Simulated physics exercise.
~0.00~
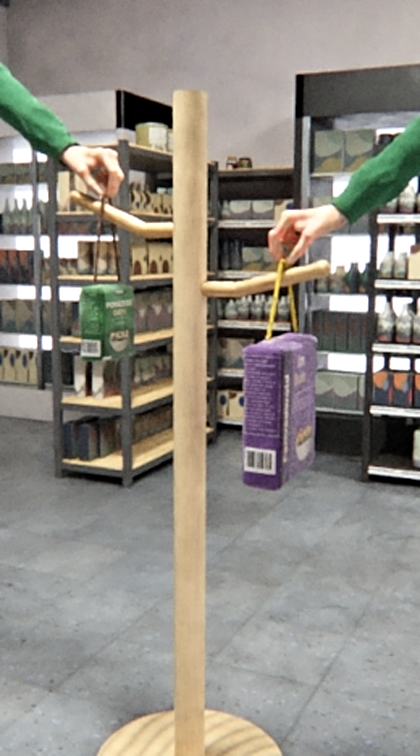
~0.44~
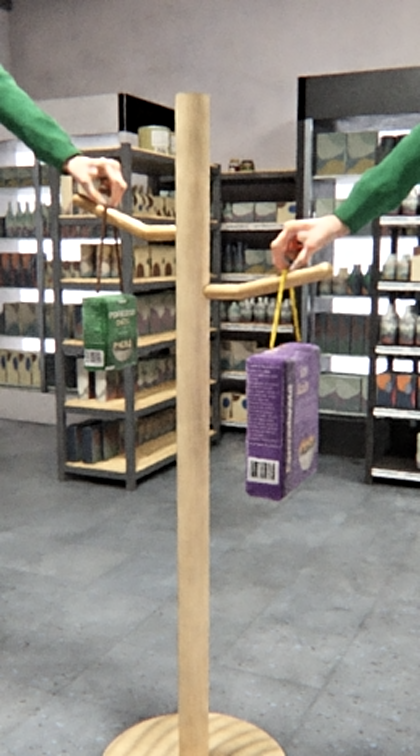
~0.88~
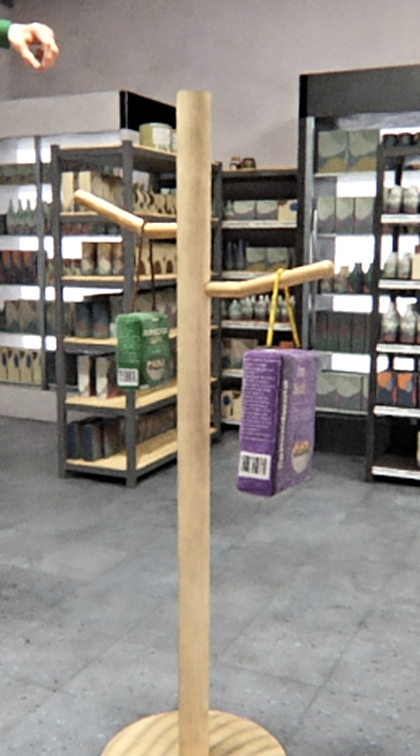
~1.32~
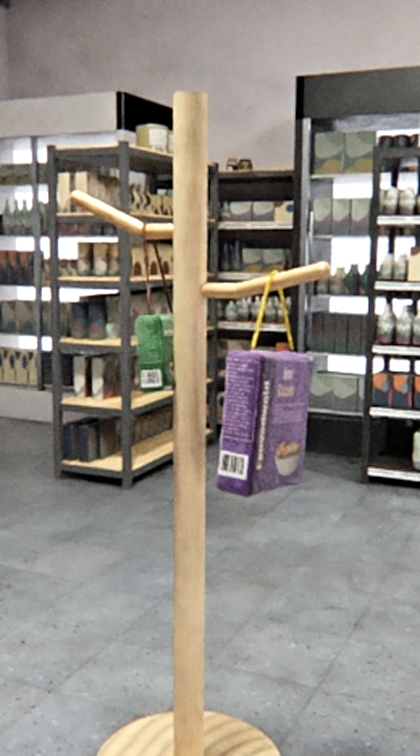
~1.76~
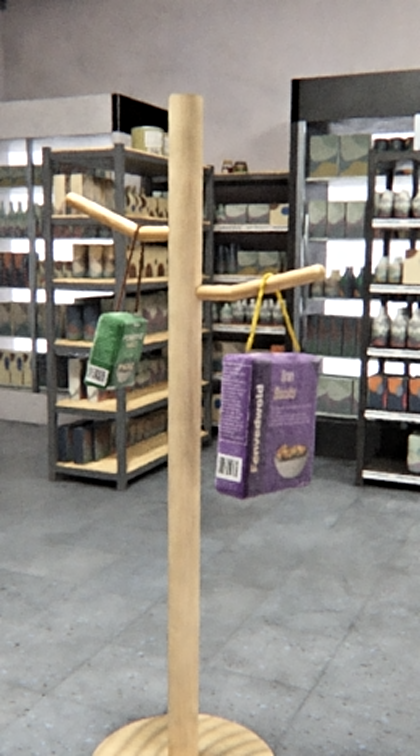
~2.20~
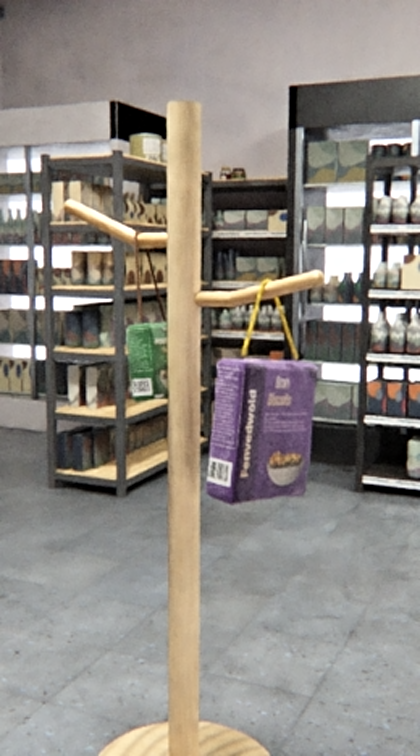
Green pouch and purple bag hanging from wooden pegs as two hands release them, the pouch swaying, both staying on the post.
